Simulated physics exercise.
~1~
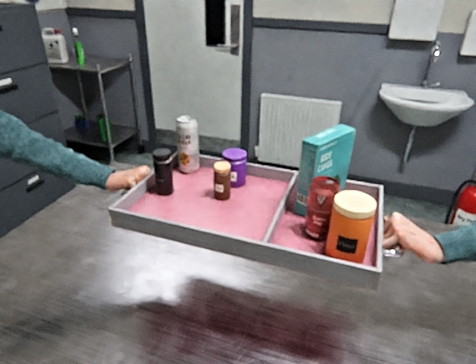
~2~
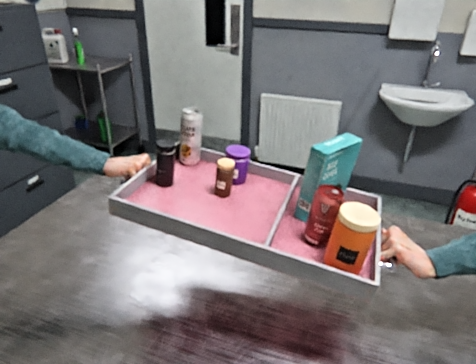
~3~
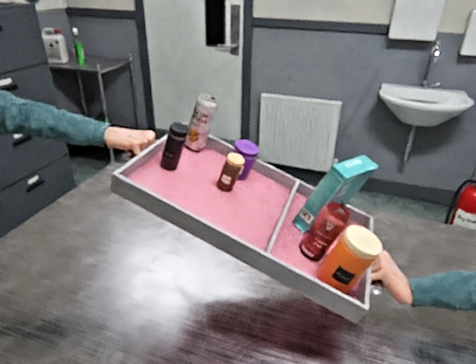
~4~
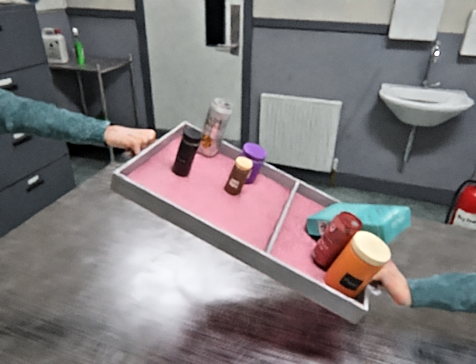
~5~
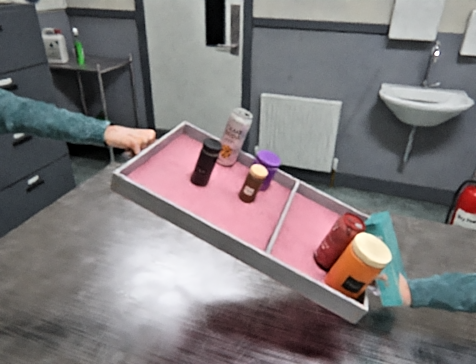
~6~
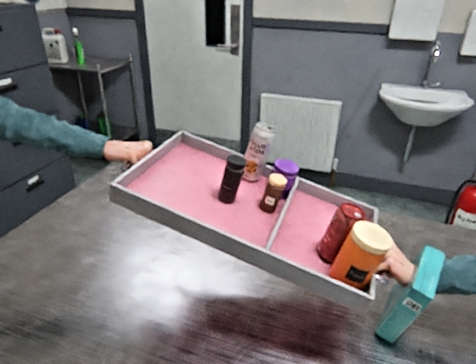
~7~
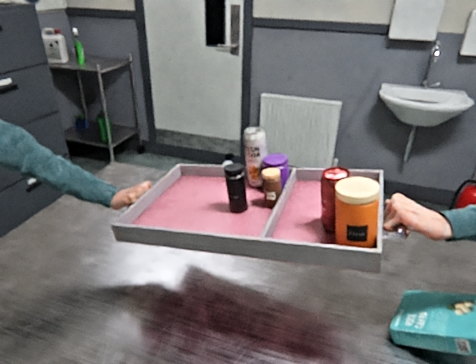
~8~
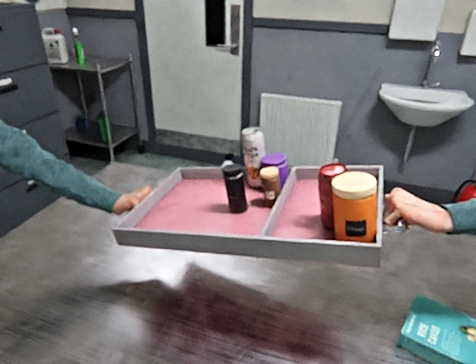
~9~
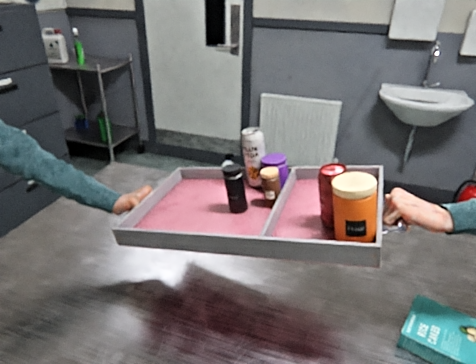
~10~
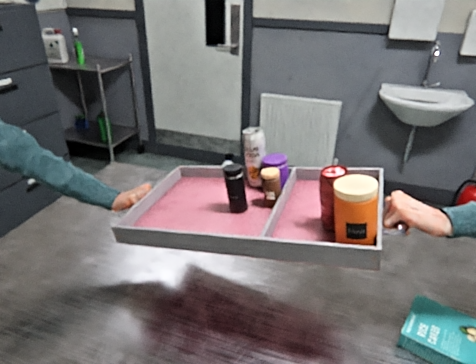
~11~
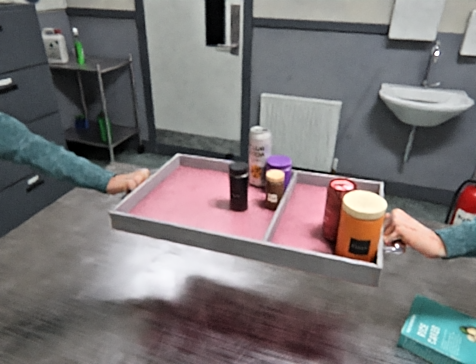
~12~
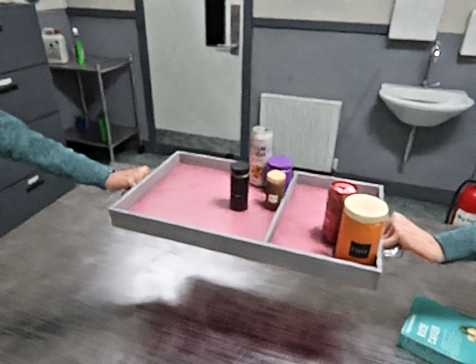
Two hands in teal sleeves hold a grey-rimmed pink tray above a dark table in a grey room with a sink and radiator, seen by a still camera. Black, brown, white and purple containers stand left of its divider, with a turquoise packet, red can and orange jar on the right. The tray tilts right side down, and the packet topples over the right edge while the left group slides toward the divider. The tray swings slightly the other way, then levels. The packet lies at lower right, the other six still aboard.
